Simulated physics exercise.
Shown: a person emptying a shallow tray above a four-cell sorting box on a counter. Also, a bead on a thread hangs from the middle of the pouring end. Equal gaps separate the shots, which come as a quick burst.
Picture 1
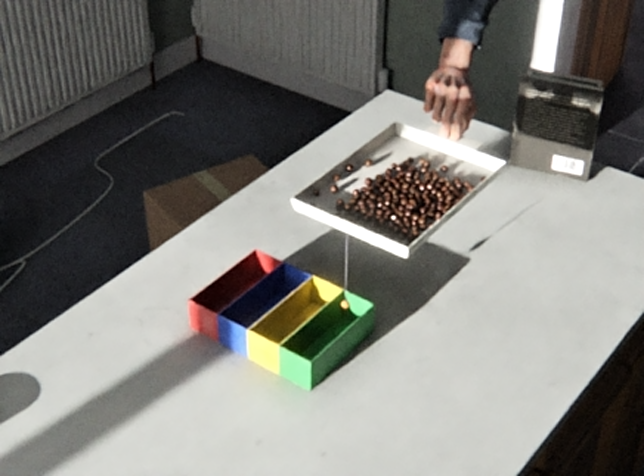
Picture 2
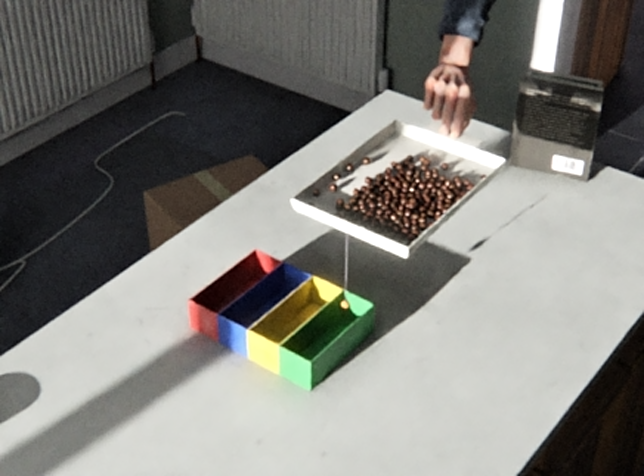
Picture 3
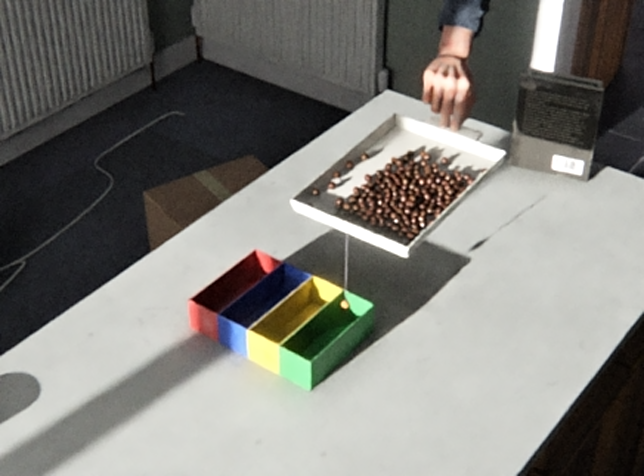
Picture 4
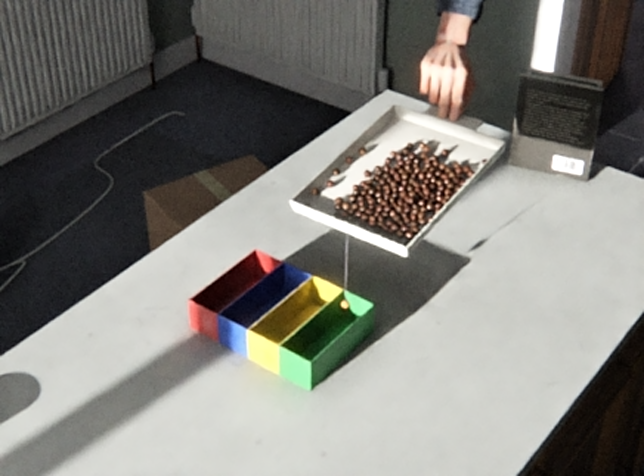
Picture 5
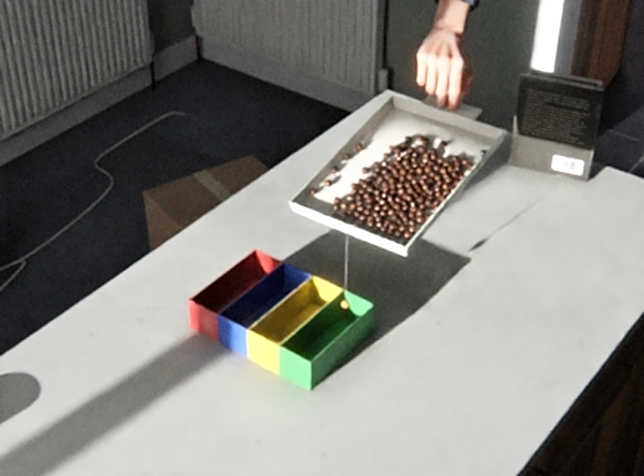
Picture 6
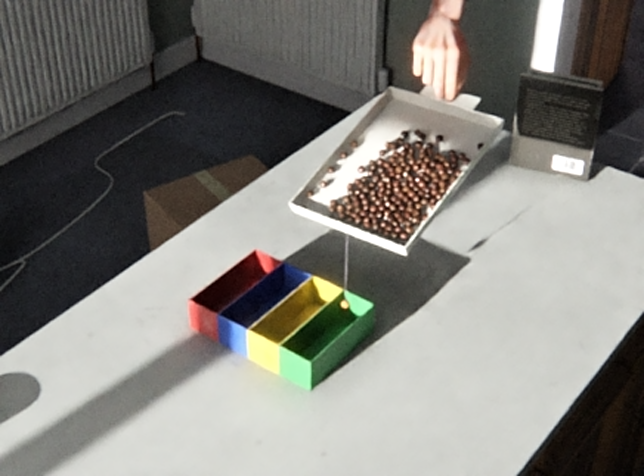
The clip opens on a shallow white tray of glossy brown balls above a box with red, blue, yellow and green cells, a bead hanging on a thread from its near edge. A hand at the far end lifts, tilting the tray gradually steeper, and the balls shift slightly within it.
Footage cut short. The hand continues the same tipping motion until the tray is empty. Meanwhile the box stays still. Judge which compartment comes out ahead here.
I would say the yellow compartment.
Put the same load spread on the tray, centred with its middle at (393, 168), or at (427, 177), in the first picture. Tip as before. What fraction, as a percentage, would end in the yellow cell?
Around 40 in a hundred the first time, around 40 in a hundred the second.
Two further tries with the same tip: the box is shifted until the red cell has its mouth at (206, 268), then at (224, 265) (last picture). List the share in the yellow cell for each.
Around 20 and around 30 per cent, in that order.
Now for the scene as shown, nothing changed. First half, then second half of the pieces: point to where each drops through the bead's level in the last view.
Near (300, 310) and later near (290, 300).
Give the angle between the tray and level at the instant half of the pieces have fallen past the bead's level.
Roughly 95 degrees.
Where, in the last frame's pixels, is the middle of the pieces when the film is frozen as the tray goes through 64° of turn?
Centre estimate: (347, 208).
Just after the last frame, tray tipped steeply; almost all on the tray; just a few in the yellow cell; just a few in the blue cell; just a few falling or outside the box.
A moment on, tray tipped past a quarter turn; just a few on the tray; roughly a third in the yellow cell; roughly a quarter in the green cell; roughly a quarter in the blue cell; just a few in the red cell; roughly a third falling or outside the box.
Further on, tray tipped past a quarter turn; roughly a third in the yellow cell; roughly a quarter in the green cell; roughly a quarter in the blue cell; just a few in the red cell; roughly a quarter falling or outside the box.
When it is over, tray tipped past a quarter turn; roughly a third in the yellow cell; roughly a quarter in the green cell; roughly a quarter in the blue cell; just a few in the red cell; roughly a quarter outside the box.
